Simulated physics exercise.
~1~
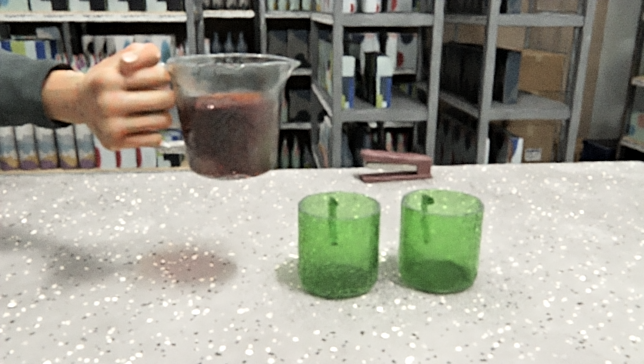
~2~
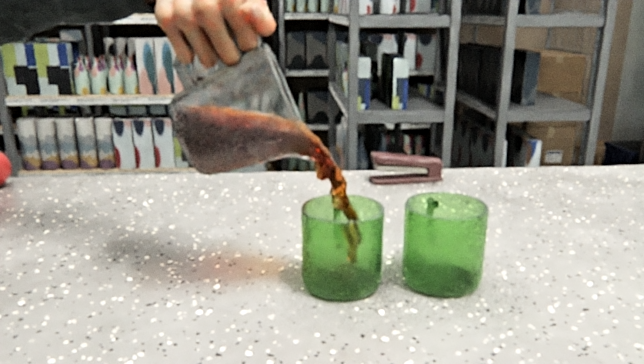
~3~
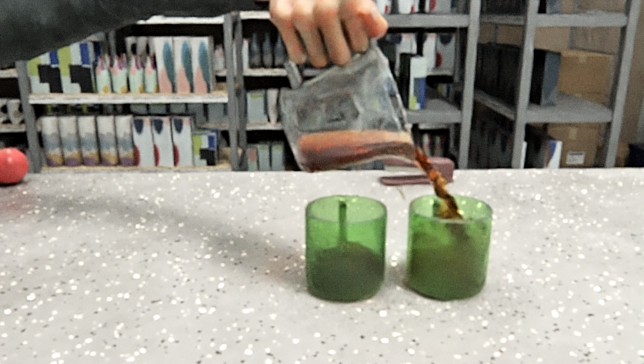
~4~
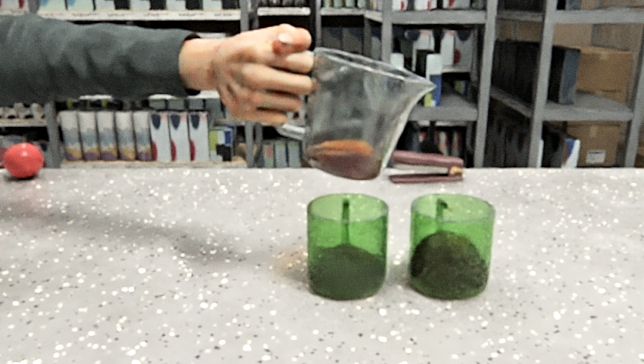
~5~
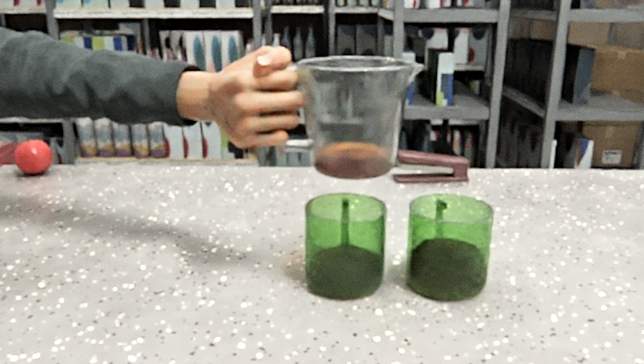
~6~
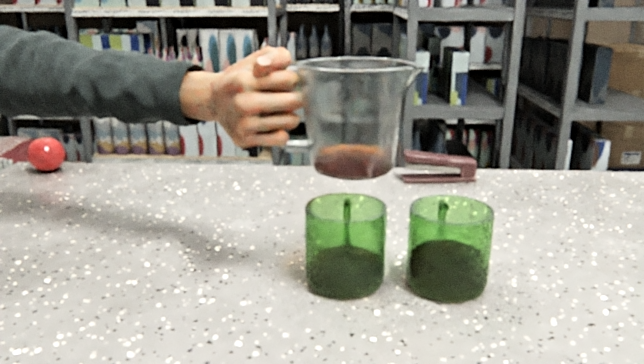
A hand pours dark tea from a clear jug into two green mugs, leaving some behind.
